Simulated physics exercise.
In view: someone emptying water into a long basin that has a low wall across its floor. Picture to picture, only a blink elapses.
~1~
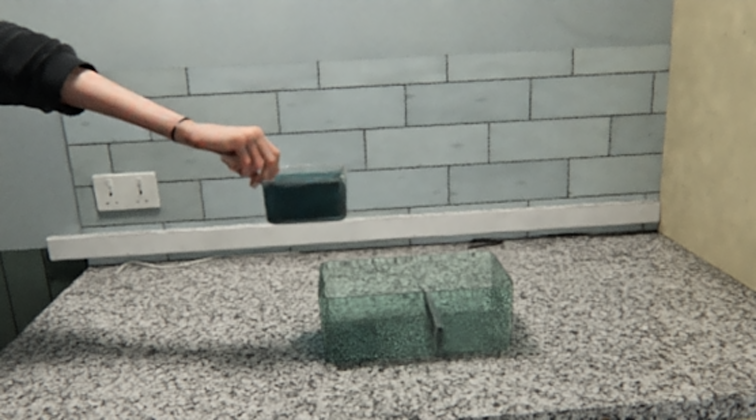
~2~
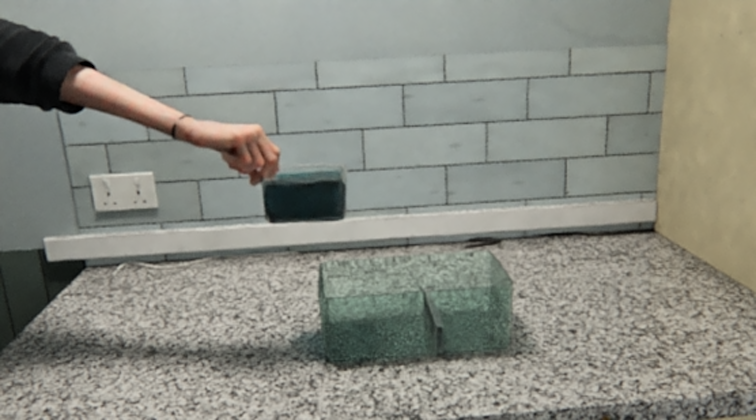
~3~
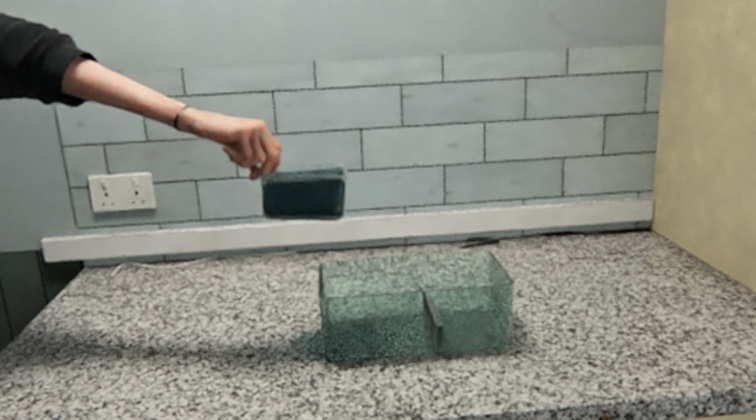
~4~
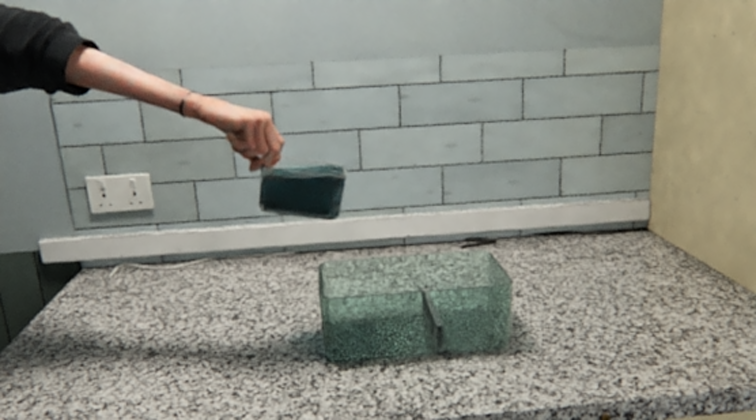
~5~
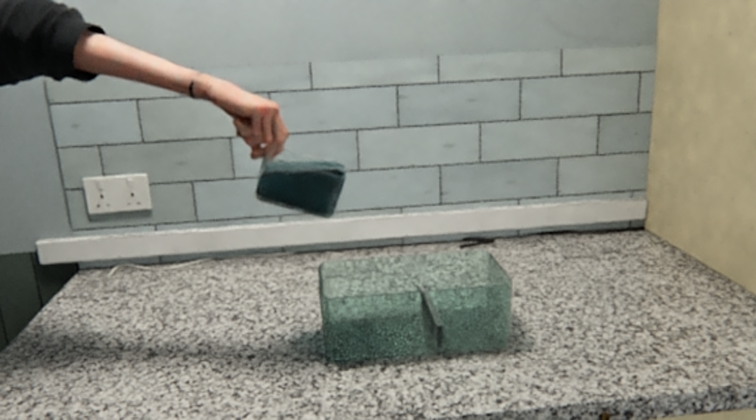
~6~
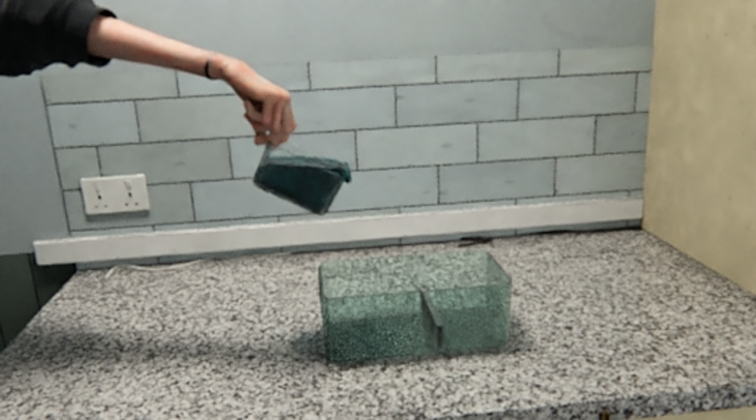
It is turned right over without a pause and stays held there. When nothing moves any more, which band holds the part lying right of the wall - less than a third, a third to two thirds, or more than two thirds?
It falls in the band a third to two thirds.
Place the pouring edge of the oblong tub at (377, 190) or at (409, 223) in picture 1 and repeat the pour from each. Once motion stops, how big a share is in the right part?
Close to 75 in a hundred, and close to 85 in a hundred.
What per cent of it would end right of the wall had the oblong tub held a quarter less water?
Close to 30 per cent.
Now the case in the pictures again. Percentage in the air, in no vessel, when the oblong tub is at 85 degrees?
55 in a hundred.
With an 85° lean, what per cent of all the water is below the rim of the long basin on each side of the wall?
Left: Roughly 10 %; right: Roughly 0 %.
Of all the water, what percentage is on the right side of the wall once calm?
Around 50 %.
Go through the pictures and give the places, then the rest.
It leans 0°; its right rim is at (345, 171); the water meets the walls at (266, 181) and (344, 176); the long basin's rim runs from (320, 280) to (503, 268); the wall's top is at (433, 307), in the first picture.
It leans 1°; its right rim is at (345, 171); the water meets the walls at (266, 180) and (343, 175), in the second picture.
It leans 5°; its right rim is at (345, 172); the water meets the walls at (265, 179) and (343, 173), in the third picture.
It leans 11°; its right rim is at (344, 172); the water meets the walls at (264, 175) and (343, 170), in the fourth picture.
It leans 20°; its right rim is at (344, 173); the water meets the walls at (263, 169) and (342, 169); 2 per cent is over the edge, in the fifth picture.
It leans 29°; its right rim is at (344, 173); the water meets the walls at (260, 162) and (340, 166); 4 per cent is over the edge, in the sixth picture.
A moment on, the oblong tub is tipped on its side and 35 per cent is still to pour, 11 is left of the wall and 0 right of it.
Next, the oblong tub is tipped right over and 6 per cent is still to pour, 26 is left of the wall and 51 right of it.
Then the oblong tub is tipped right over and 0 per cent is still to pour, 45 is left of the wall and 48 right of it.
Later the oblong tub is tipped right over and 0 per cent is still to pour, 48 is left of the wall and 48 right of it.
Finally, 48 per cent lies left of the wall, 48 right of it and 4 outside.
